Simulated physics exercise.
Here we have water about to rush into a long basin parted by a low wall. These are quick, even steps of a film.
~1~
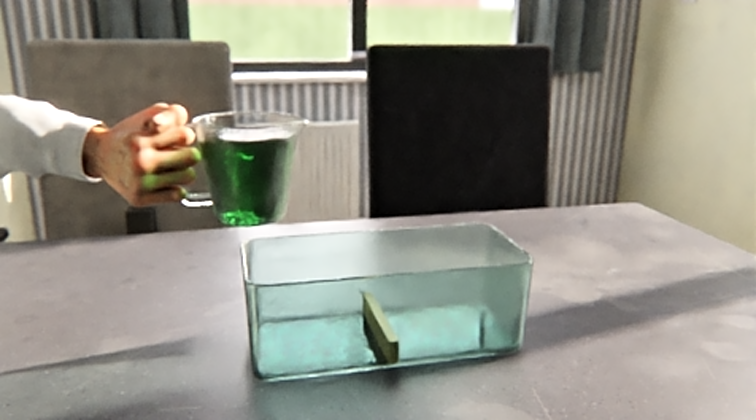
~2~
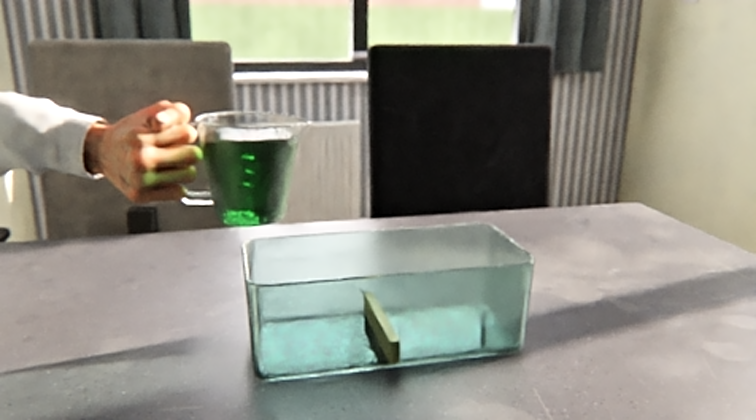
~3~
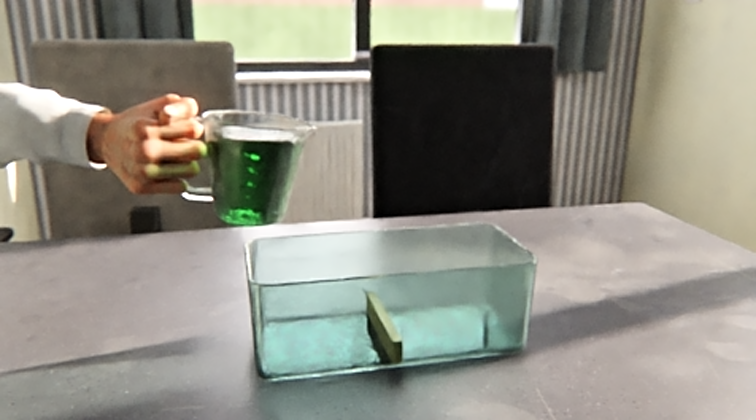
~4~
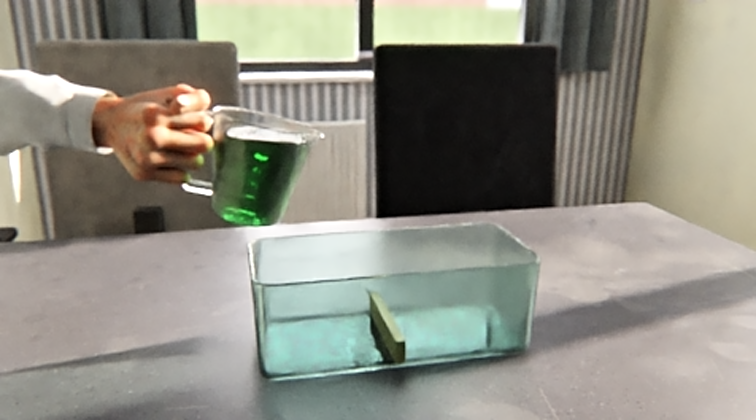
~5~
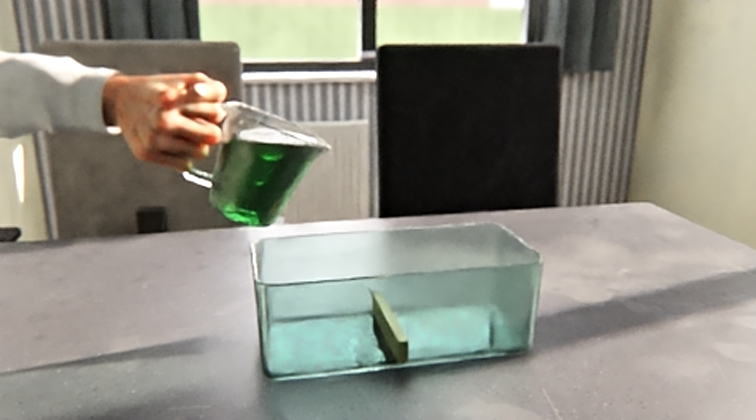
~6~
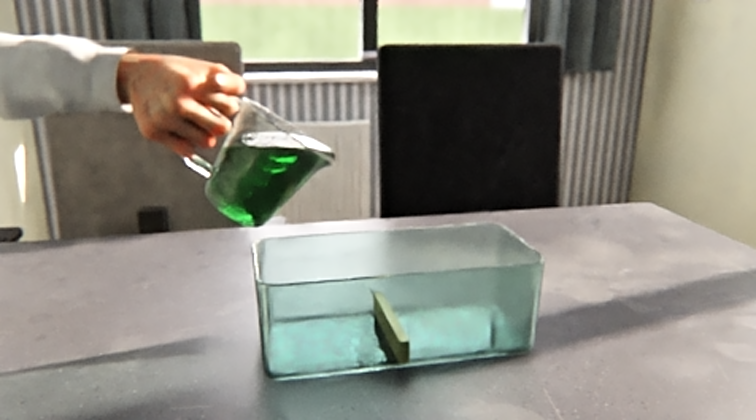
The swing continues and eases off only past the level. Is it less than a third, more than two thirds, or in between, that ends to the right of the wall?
In the end not even a third is right of the wall.
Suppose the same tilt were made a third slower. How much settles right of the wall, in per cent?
Some 25 per cent.
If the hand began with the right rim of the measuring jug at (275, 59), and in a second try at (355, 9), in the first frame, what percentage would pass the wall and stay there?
The first gives 15 %, the second 80 %.
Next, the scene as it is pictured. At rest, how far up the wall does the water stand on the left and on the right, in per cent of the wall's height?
Left about 70, right about 20.
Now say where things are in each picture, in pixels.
It leans 0°; its right rim is at (308, 120); the water meets the walls at (200, 136) and (295, 133); the long basin's rim runs from (244, 263) to (511, 242); the wall's top is at (379, 315), in the first frame.
It leans 2°; its right rim is at (310, 122); the water meets the walls at (202, 136) and (296, 133), in the second frame.
It leans 6°; its right rim is at (316, 127); the water meets the walls at (208, 134) and (302, 136), in the third frame.
It leans 14°; its right rim is at (324, 135); the water meets the walls at (216, 133) and (310, 139), in the fourth frame.
It leans 24°; its right rim is at (331, 147); the water meets the walls at (223, 139) and (322, 142), in the fifth frame.
It leans 36°; its right rim is at (335, 162); the water meets the walls at (220, 151) and (325, 149); 2 per cent is over the edge, in the sixth frame.
A moment on, the measuring jug is tipped right over and 38 per cent is still to pour, 34 is left of the wall and 8 right of it.
Next, the measuring jug is tipped right over and 2 per cent is still to pour, 80 is left of the wall and 13 right of it.
Then the measuring jug is tipped right over and 0 per cent is still to pour, 78 is left of the wall and 19 right of it.
Later the measuring jug is tipped right over and 0 per cent is still to pour, 77 is left of the wall and 20 right of it.
In the end 77 per cent lies left of the wall, 20 right of it and 3 outside.
